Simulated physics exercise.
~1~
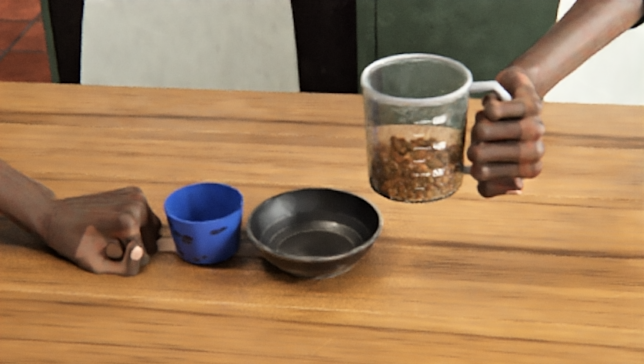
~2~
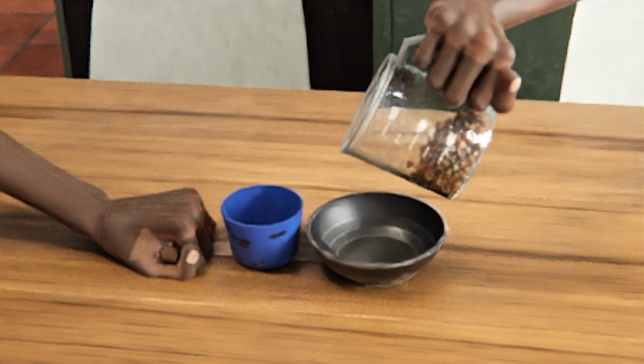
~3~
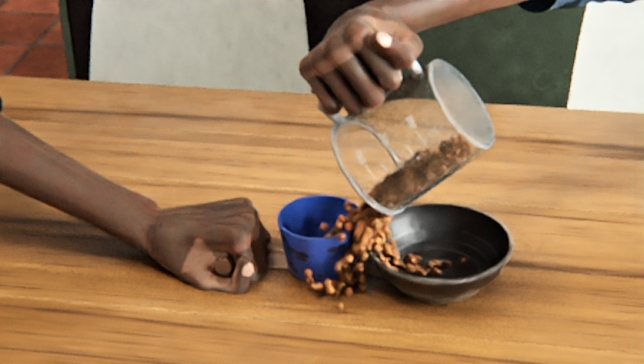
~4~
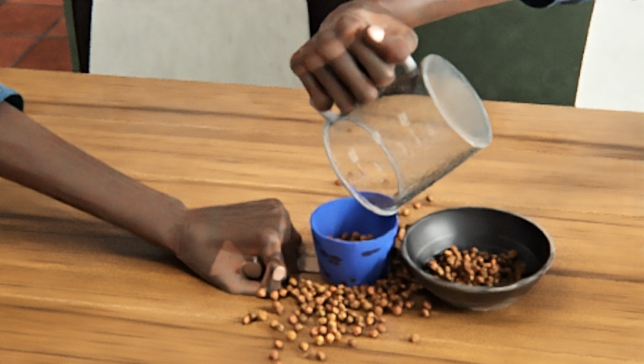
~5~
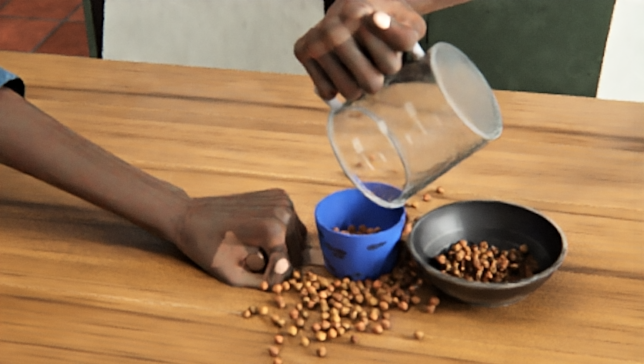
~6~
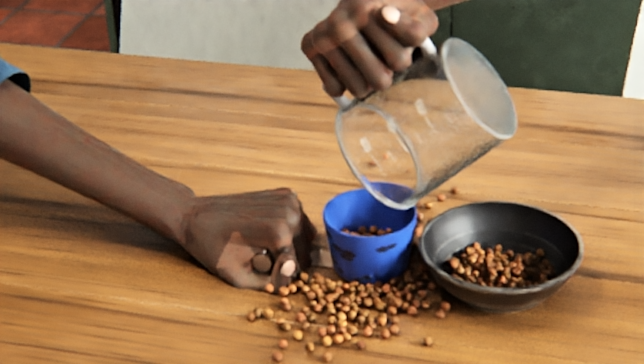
In this clip, one hand tips a clear jug of small brown cereal balls over a blue dish and a black bowl while another rests beside them on a wooden table; the jug empties, leaving pieces in both containers and many scattered on the table.
